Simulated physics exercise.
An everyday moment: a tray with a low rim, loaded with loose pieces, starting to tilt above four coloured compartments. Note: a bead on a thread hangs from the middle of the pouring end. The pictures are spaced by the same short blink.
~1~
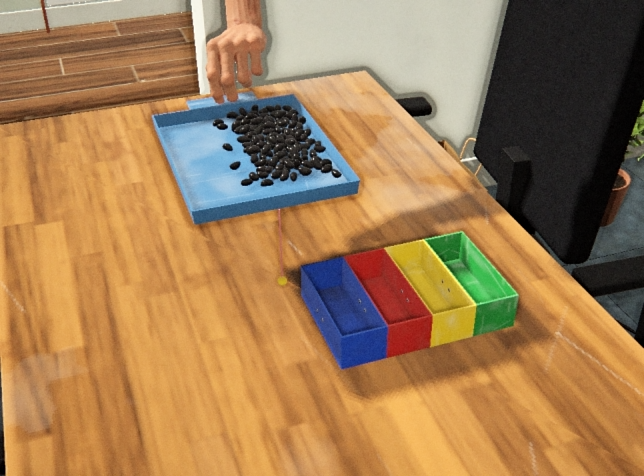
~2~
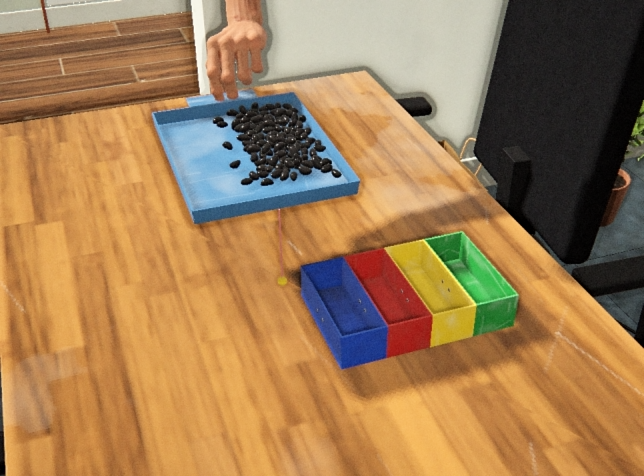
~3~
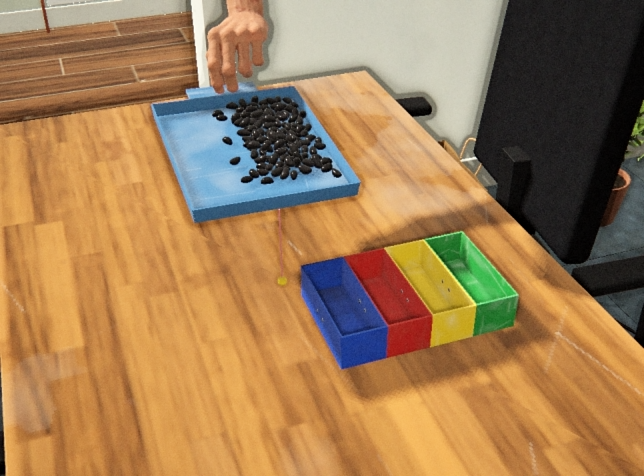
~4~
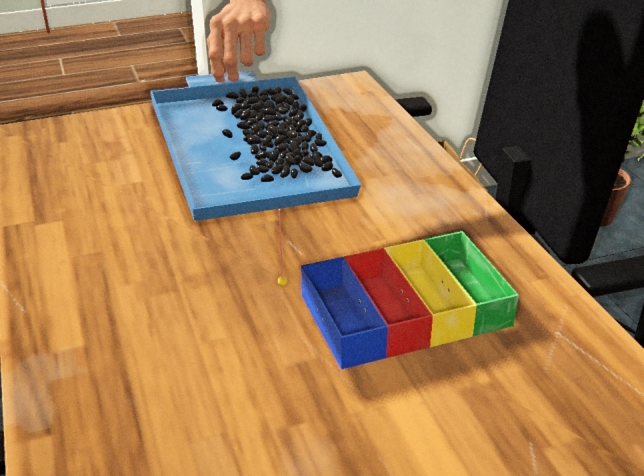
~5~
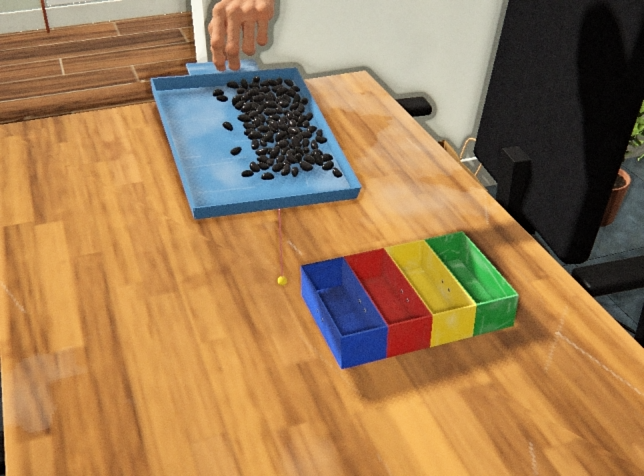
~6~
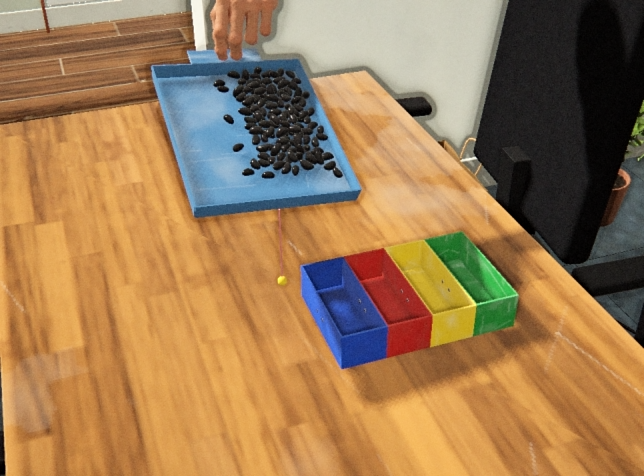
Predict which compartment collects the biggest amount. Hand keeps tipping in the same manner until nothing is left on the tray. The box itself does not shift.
Biggest amount: The blue compartment.
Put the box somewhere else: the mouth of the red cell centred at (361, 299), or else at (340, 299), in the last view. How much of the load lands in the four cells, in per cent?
Some 90 percent, followed by some 100 percent.
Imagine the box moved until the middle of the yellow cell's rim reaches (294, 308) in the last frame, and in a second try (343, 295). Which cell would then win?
Green first, yellow second.
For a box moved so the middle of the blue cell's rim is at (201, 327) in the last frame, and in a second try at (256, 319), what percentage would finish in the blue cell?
First try: Roughly 0 per cent; second try: Roughly 0 per cent.
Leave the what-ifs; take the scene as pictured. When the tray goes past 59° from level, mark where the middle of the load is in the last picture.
Somewhere about pixel (319, 153).
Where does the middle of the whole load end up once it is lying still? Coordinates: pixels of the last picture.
Close to (356, 324) in the last view.
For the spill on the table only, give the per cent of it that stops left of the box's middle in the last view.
90 per cent or thereabouts.
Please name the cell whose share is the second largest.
That would be red.
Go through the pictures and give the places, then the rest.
The first frame shows corners of the pouring end at (194, 210) and (357, 179), level; middle of the load at (270, 140), black beans; bead on its thread at (282, 281); blue cell at (364, 344); red cell at (409, 333); yellow cell at (453, 323); green cell at (495, 312).
The second frame shows corners of the pouring end at (194, 210) and (357, 180), level; middle of the load at (270, 139).
The third frame shows corners of the pouring end at (194, 209) and (358, 181), tipped barely, lowest at the right corner; middle of the load at (270, 135).
The fourth frame shows corners of the pouring end at (195, 207) and (358, 184), tipped a little, lowest at the right corner; middle of the load at (270, 129).
The fifth frame shows corners of the pouring end at (195, 206) and (359, 186), tipped a little, lowest at the right corner; middle of the load at (271, 123).
The sixth frame shows corners of the pouring end at (196, 205) and (359, 188), tipped clearly, lowest at the right corner; middle of the load at (272, 117); blue cell at (364, 344); red cell at (409, 333); yellow cell at (453, 323); green cell at (495, 312).
Soon, tray tipped steeply; nearly all on the tray; a stray few in the red cell; a stray few falling or outside the box.
A while on, tray tipped right over; about two thirds on the tray; a small part in the red cell; a small part in the blue cell; a stray few in the yellow cell; a small part falling or outside the box.
Towards the end, tray tipped past a quarter turn; about half in the blue cell; about a third in the red cell; a stray few in the yellow cell; a stray few in the green cell; a small part falling or outside the box.
Finally, tray tipped past a quarter turn; about half in the blue cell; about a third in the red cell; a stray few in the yellow cell; a stray few in the green cell; a small part outside the box.
